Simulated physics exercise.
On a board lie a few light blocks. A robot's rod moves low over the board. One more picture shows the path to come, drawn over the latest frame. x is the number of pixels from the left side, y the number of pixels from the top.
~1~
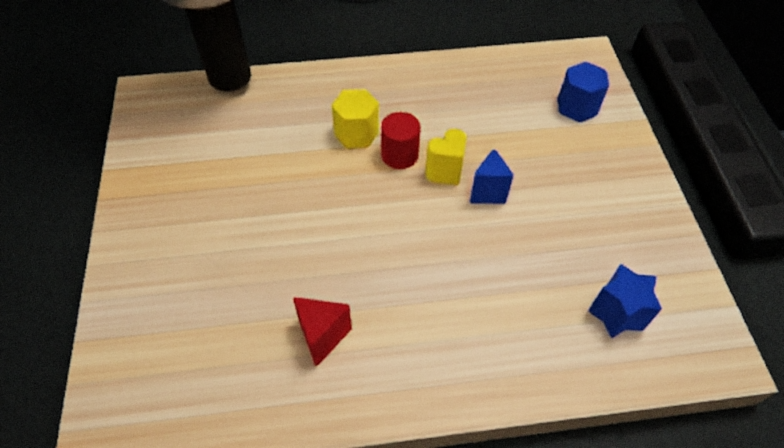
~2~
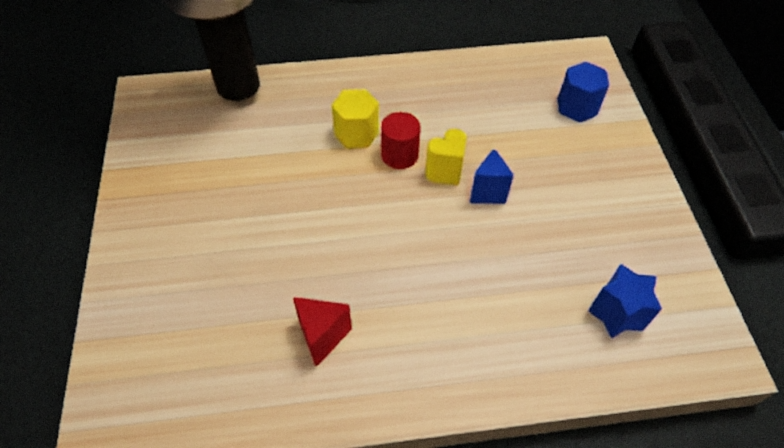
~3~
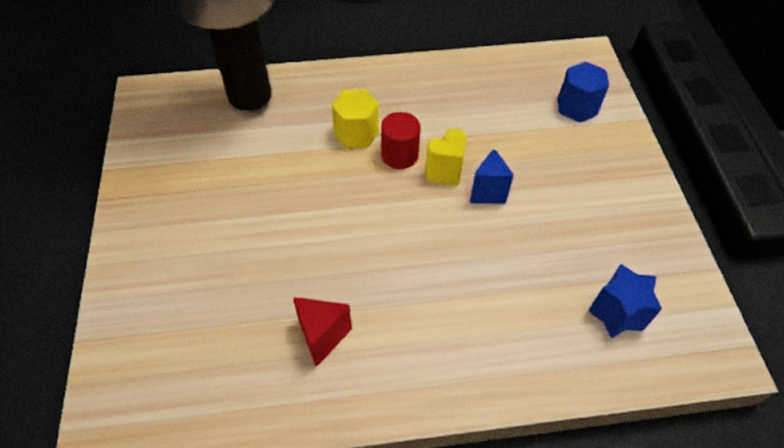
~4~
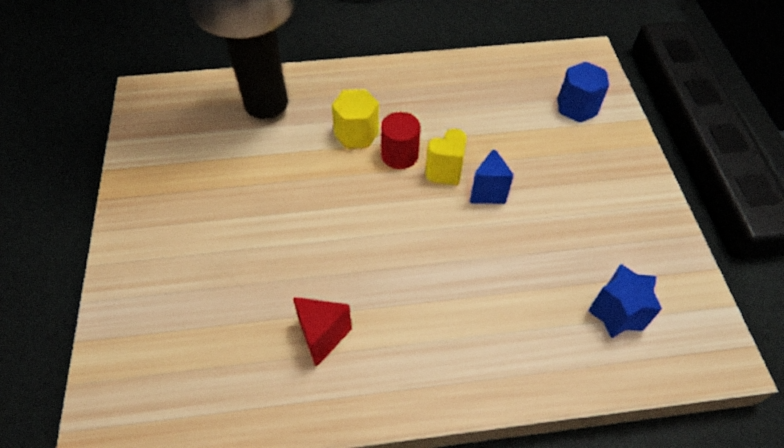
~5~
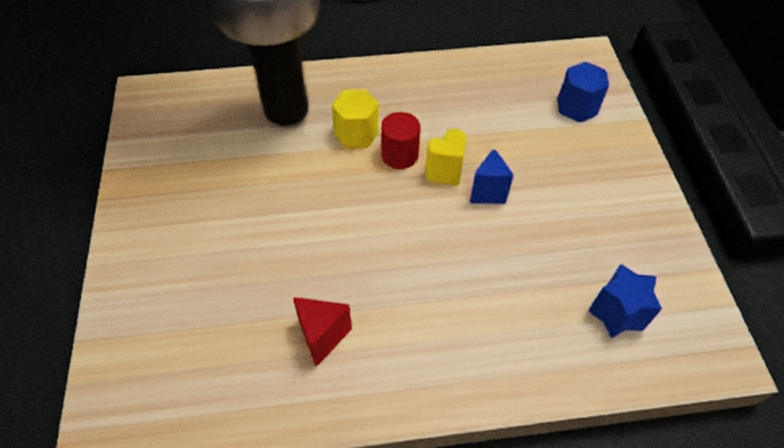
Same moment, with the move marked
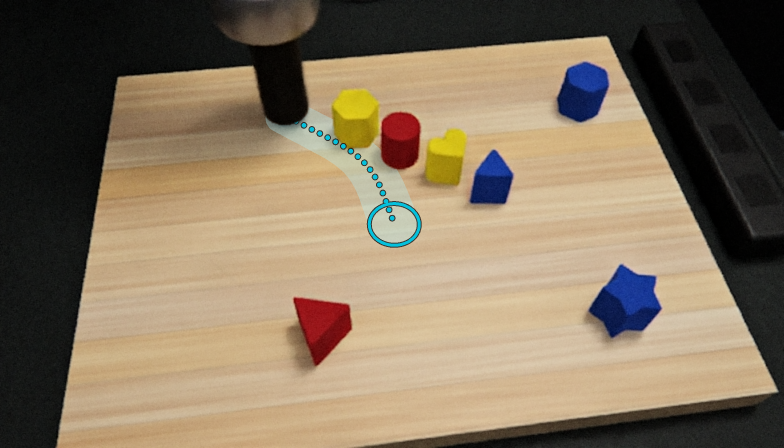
To begin with, a dark rod stands near the upper left of a wooden board scattered with red, yellow and blue blocks. The rod slides a short way right and slightly down, drawing close to the yellow hexagon, while all the blocks stay still.
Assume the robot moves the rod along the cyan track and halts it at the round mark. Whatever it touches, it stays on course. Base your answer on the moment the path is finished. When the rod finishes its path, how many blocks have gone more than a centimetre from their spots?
Blocks displaced: 2.
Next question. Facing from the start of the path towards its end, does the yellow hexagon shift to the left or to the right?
The shift goes left.
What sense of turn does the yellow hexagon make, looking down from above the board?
Looking down: Anticlockwise.
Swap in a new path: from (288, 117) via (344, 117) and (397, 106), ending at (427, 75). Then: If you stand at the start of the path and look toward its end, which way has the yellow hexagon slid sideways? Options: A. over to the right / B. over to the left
Letter A.
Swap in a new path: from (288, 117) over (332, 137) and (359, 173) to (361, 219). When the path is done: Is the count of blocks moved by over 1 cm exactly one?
Going by the path, no.
The line goes from (288, 117) through (335, 141) and (374, 175) to (394, 224).
On the path given first. One third of the way, rod at (335, 134); yellow hexagon at (377, 105), turned 35° anticlockwise; red disc at (407, 126).
Two thirds of the way, rod at (374, 168); yellow hexagon at (390, 103), turned 55° anticlockwise; red disc at (419, 128).
At the end, rod at (394, 217); yellow hexagon at (390, 103), turned 55° anticlockwise; red disc at (419, 128); yellow heart unmoved.
